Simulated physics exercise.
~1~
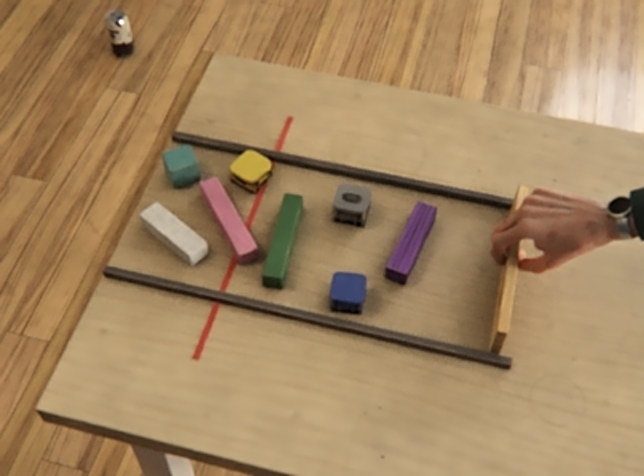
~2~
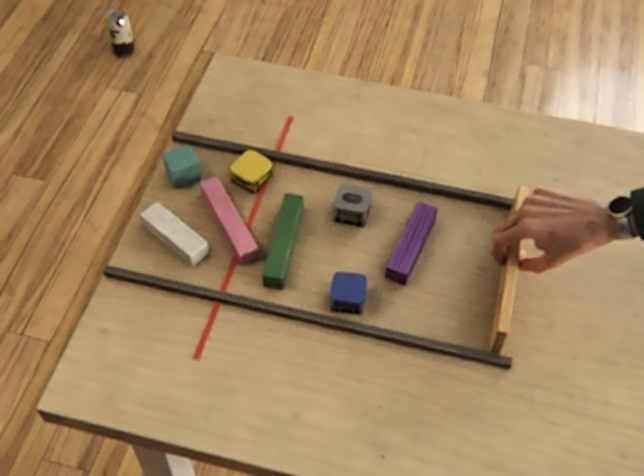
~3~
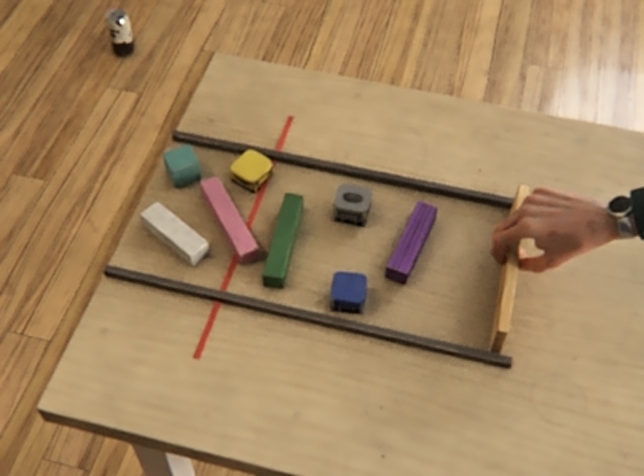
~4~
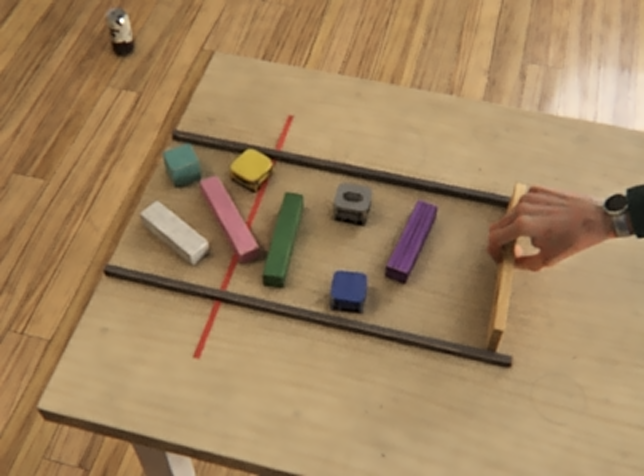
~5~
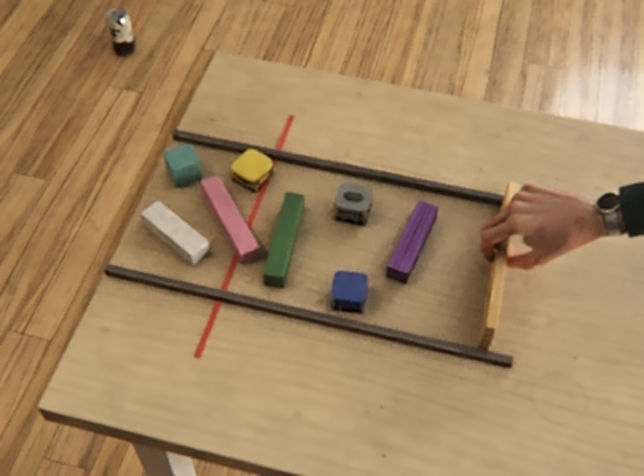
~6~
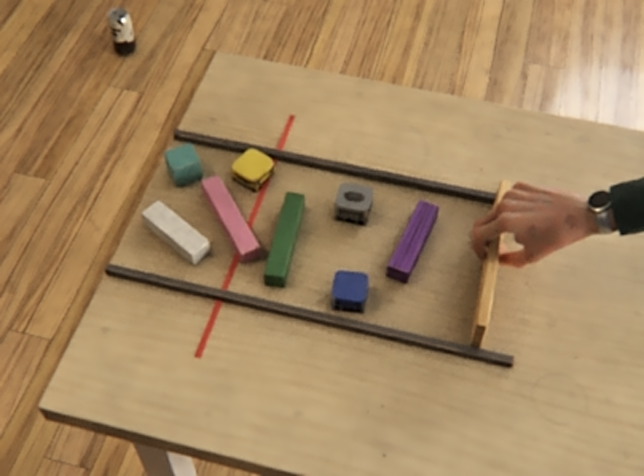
On a pale wooden table above a plank floor, seen from above at an angle, two dark rails run across the top with a red tape line crossing them. Between them lie turquoise, yellow, white, pink and green pieces at left, grey and blue ones in the middle, and a purple bar nearer the upright board at right. A watch-wearing hand slides the board slightly left while the pieces and view stay essentially still.
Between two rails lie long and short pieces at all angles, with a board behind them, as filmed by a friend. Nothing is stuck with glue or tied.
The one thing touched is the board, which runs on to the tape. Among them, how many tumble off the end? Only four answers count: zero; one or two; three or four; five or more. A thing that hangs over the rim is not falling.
The table loses no piece at all.
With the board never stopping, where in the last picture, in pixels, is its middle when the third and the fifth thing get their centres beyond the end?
At (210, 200) for the third, at (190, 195) for the fifth.
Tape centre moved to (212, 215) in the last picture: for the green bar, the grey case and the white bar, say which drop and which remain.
The green bar stays put; the grey case stays put; and the white bar topples off.
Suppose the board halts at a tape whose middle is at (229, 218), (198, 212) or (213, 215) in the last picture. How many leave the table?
In order: 1, 4 and 2.
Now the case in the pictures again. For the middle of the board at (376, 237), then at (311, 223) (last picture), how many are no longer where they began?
Counts: 3 and 5.
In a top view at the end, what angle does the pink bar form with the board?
Around 15 degrees.
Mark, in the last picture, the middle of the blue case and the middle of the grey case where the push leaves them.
Roughly at (216, 261) and at (227, 177), in that order.
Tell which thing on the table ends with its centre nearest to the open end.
It's the turquoise block.
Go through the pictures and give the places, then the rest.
Turquoise block (181, 167); white bar (174, 234); pink bar (228, 220); board (510, 267); tape (248, 225), in the first frame.
White bar (175, 234); board (510, 267), in the second frame.
Pink bar (229, 219); grey case (353, 205), in the third frame.
Turquoise block (182, 165); green bar (284, 239), in the fourth frame.
White bar (176, 233); blue case (349, 292), in the fifth frame.
Turquoise block (183, 165); white bar (176, 233); pink bar (230, 218); board (491, 261); tape (250, 223), in the sixth frame.
Soon after, none off yet; turquoise block at rest near (183, 165); white bar at rest near (176, 233); pink bar at rest near (230, 218).
After that, none off yet; turquoise block at rest near (183, 165); white bar displaced a little near (163, 234); pink bar displaced a little near (205, 218).
In the end, the number that fall off is zero.
